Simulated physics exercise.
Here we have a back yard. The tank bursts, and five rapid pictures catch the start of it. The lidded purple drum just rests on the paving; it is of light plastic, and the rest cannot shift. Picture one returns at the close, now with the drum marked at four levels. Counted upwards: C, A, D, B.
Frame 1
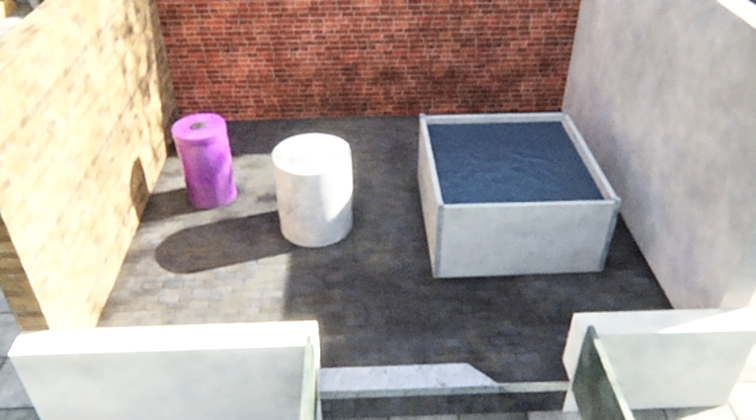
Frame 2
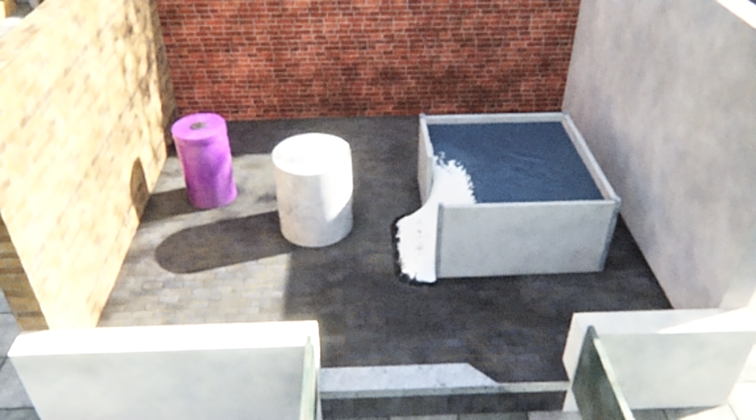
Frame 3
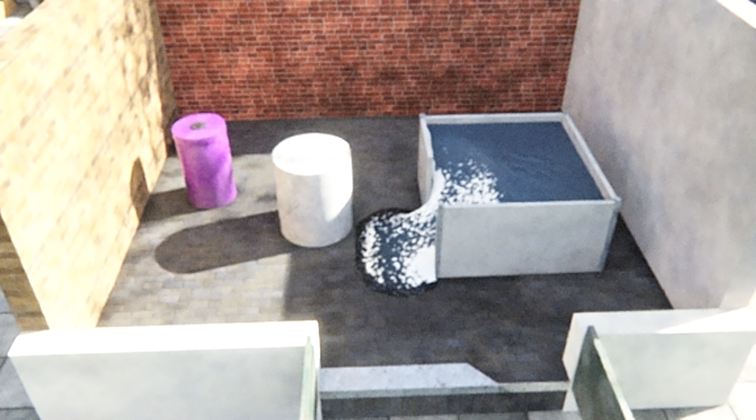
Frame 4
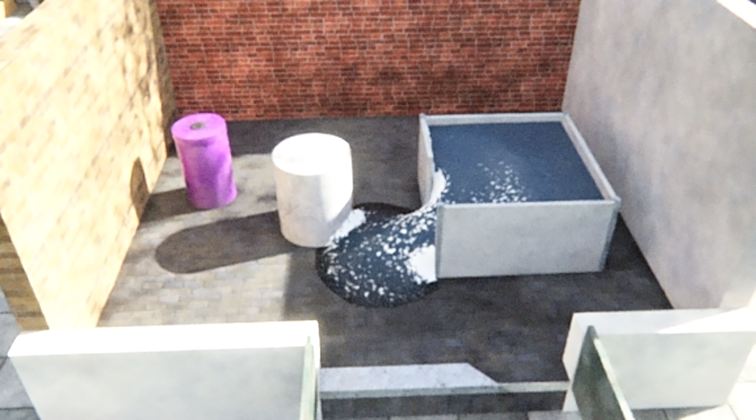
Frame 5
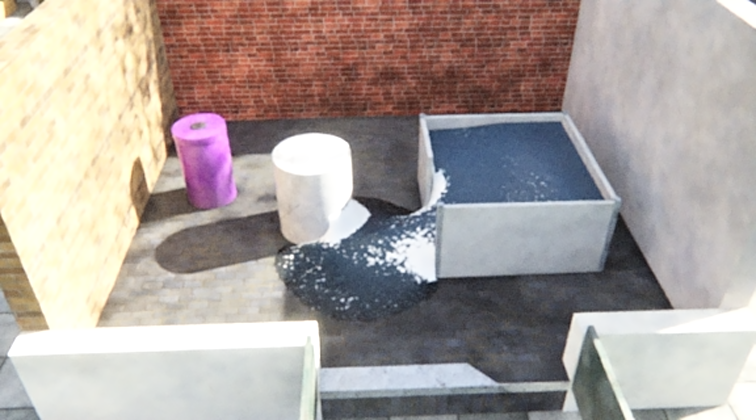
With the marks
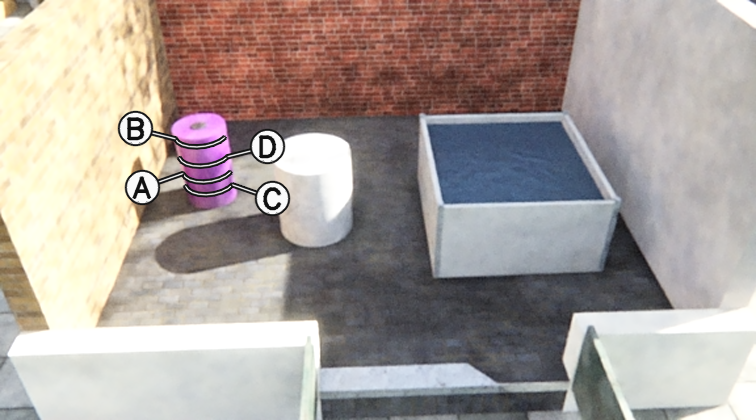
The clip shows a walled back yard with a purple drum, a white cylinder and a full tank; water pours from the tank's left side, foams across the dark paving and spreads left around the white cylinder's base.
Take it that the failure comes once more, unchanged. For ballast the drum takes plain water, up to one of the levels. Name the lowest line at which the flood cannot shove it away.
A will do.
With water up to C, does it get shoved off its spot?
Yes.
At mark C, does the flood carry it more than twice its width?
No, it does not.
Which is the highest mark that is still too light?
That would be C.
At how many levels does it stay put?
Three.
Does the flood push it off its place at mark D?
No, not at all.
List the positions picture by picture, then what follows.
Lid of the purple drum at (200, 126); tank full, its middle at (509, 162); open gate at (446, 322).
Water covers 2 % of the ground and is seen nearest the drum at (400, 229).
Water covers 4 % of the ground and is seen nearest the drum at (381, 215).
Water covers 7 % of the ground and is seen nearest the drum at (327, 246).
Lid of the purple drum at (200, 126); water covers 9 % of the ground and is seen nearest the drum at (296, 246).
On the marked copy, A at (203, 182); B at (196, 146); C at (206, 194); D at (200, 166); from the bottom up C, A, D, B.
For mark A, it does not move.
For mark B, it does not move.
For mark C, it is pushed about half its own width away.
For mark D, it does not move.
